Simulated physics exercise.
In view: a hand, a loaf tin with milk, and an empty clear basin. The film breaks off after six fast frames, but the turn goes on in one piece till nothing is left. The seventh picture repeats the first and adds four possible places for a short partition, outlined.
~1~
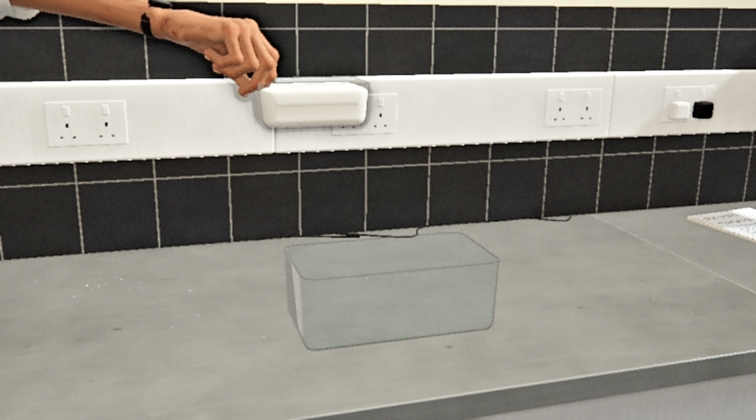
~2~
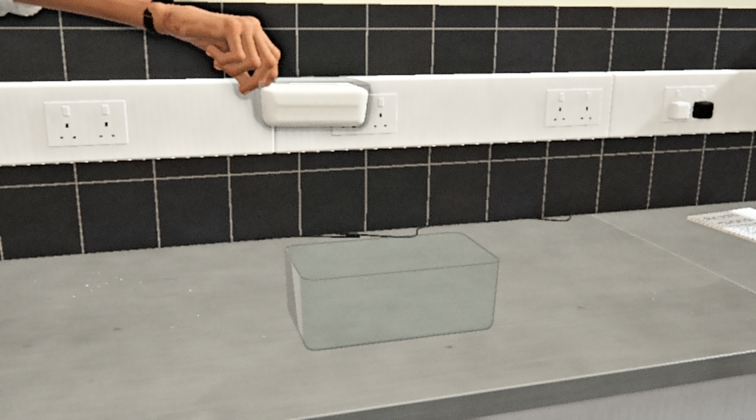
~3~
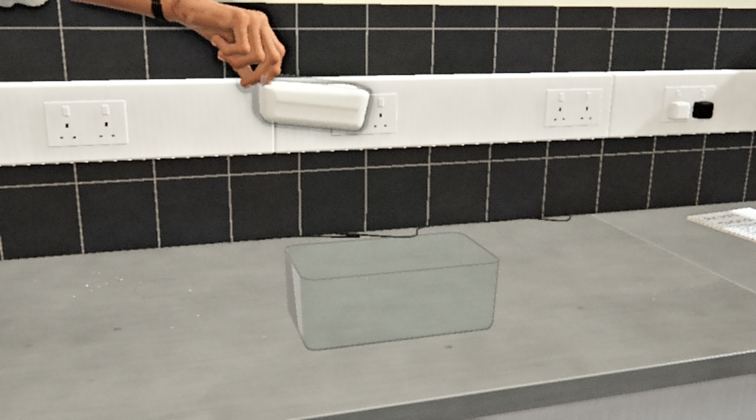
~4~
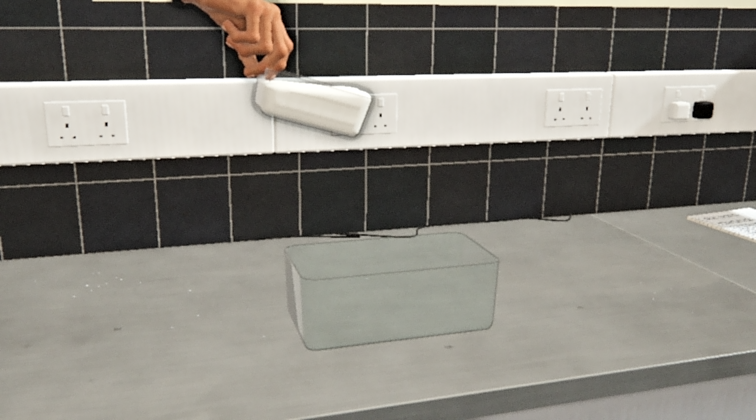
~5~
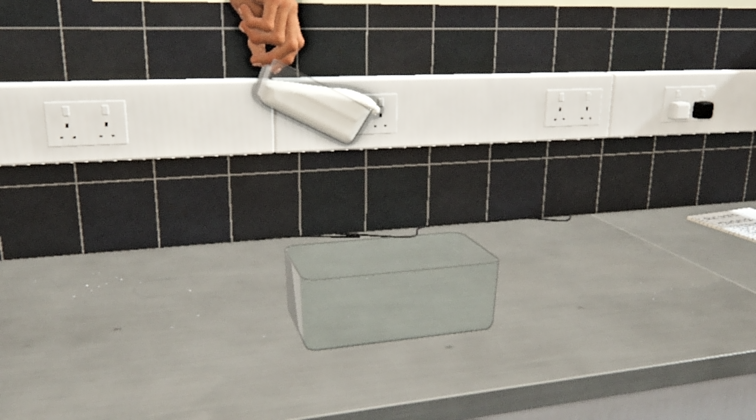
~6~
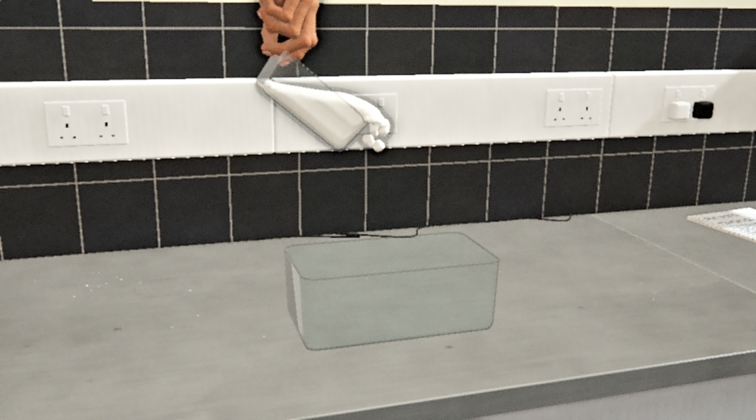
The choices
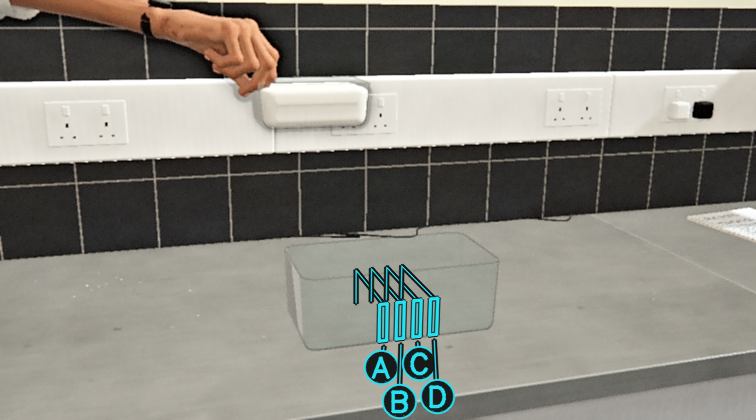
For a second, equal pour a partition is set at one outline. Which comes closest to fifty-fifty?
D is best.
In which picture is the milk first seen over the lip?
Picture 4.
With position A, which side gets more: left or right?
The right one.
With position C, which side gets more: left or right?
The right one.
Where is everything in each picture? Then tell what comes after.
The first picture shows upright, lip at (361, 79); basin from (303, 349) to (492, 326); nothing has left yet.
The second picture shows upright, lip at (362, 81); nothing has left yet.
The third picture shows tipped about 7°, lip at (363, 86); nothing has left yet.
The fourth picture shows tipped about 16°, lip at (364, 95); milk is over the lip, down to (364, 95).
The fifth picture shows tipped about 27°, lip at (364, 105); milk is over the lip, down to (368, 109).
The sixth picture shows tipped about 40°, lip at (362, 117); milk is over the lip, down to (373, 145).
On the marked copy, A at (384, 346); B at (400, 344); C at (417, 342); D at (434, 340).
For position A, about 10 % ends left of the wall and 80 % right of it; 10 % is lost outside.
For position B, about 16 % ends left of the wall and 74 % right of it; 9 % is lost outside.
For position C, about 27 % ends left of the wall and 63 % right of it; 9 % is lost outside.
For position D, about 48 % ends left of the wall and 42 % right of it; 10 % is lost outside.
